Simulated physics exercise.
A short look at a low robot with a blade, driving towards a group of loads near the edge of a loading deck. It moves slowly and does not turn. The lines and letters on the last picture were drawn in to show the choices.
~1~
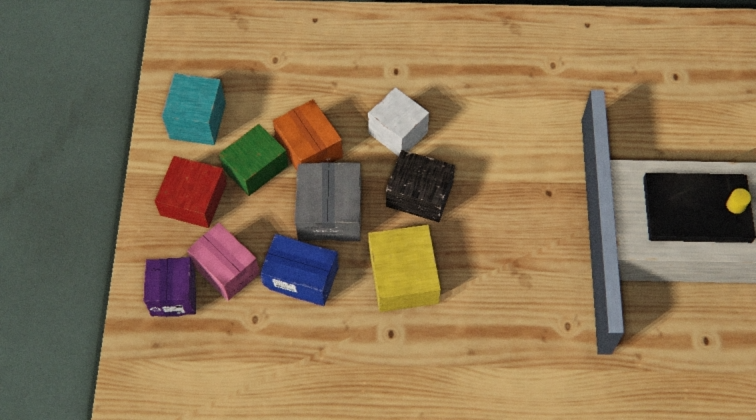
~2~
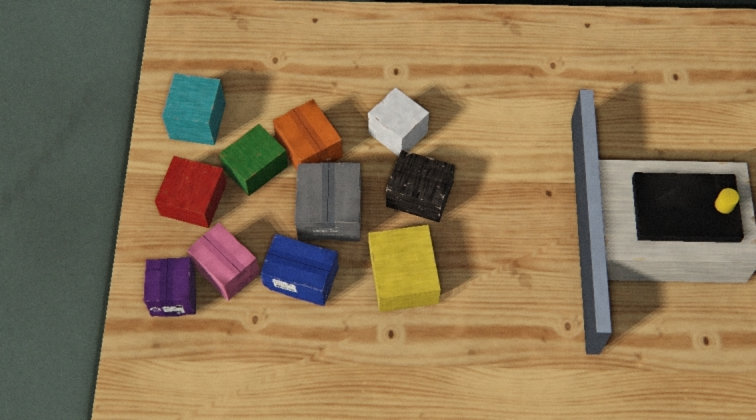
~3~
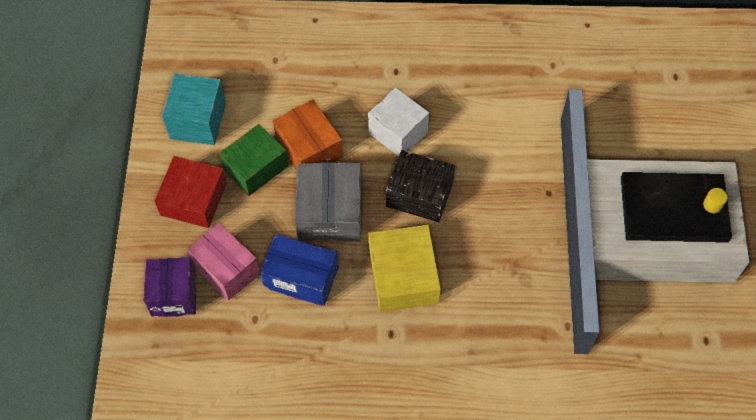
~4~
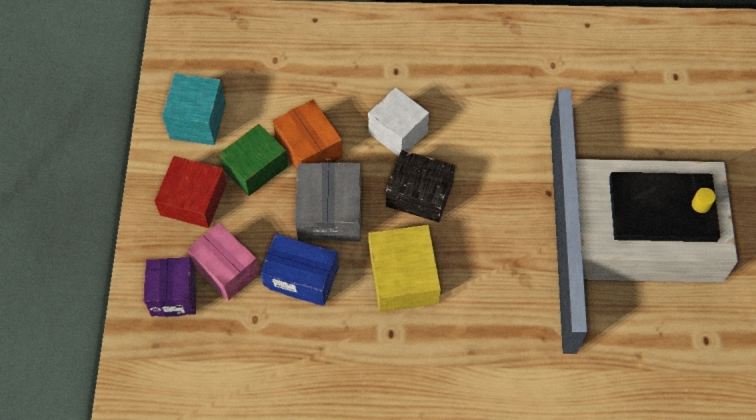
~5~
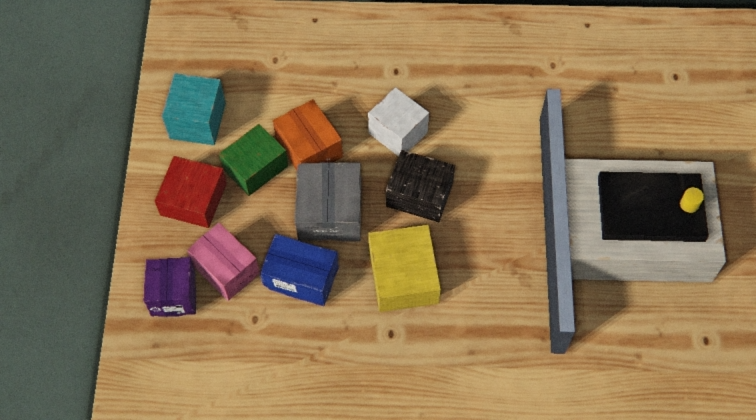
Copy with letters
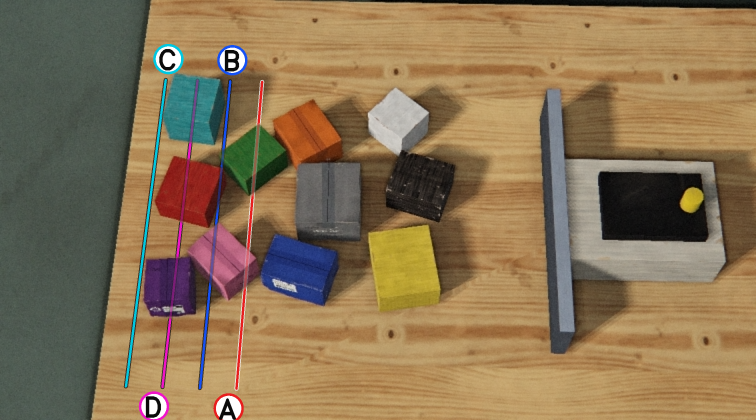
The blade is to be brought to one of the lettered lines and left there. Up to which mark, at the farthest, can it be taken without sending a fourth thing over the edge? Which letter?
Line A.
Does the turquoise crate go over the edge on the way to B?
By then, no.
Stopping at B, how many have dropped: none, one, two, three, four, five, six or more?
Four.
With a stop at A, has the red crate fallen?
Yes.
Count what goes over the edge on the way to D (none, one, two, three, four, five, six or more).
Six or more.
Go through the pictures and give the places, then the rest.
In the first picture, purple parcel (170, 288); turquoise crate (195, 110); orange box (307, 139).
In the second picture, robot (679, 206); grey parcel (329, 202).
In the third picture, robot (668, 206); blue parcel (300, 270).
In the fourth picture, robot (656, 206); yellow crate (404, 268).
In the fifth picture, robot (644, 205); white crate (398, 122); green crate (254, 159); purple parcel (170, 288).
On the marked copy, A at (250, 225); B at (216, 224); C at (147, 223); D at (181, 223).
With A. Early on, robot (532, 203); black crate (408, 190); purple parcel (170, 288).
Further on, robot (421, 201); purple parcel (147, 293); red crate (177, 198).
At the end, robot (335, 199); purple parcel over the edge; pink box over the edge; three fallen.
As for the rest, B drops four; C drops ten; D drops eight.
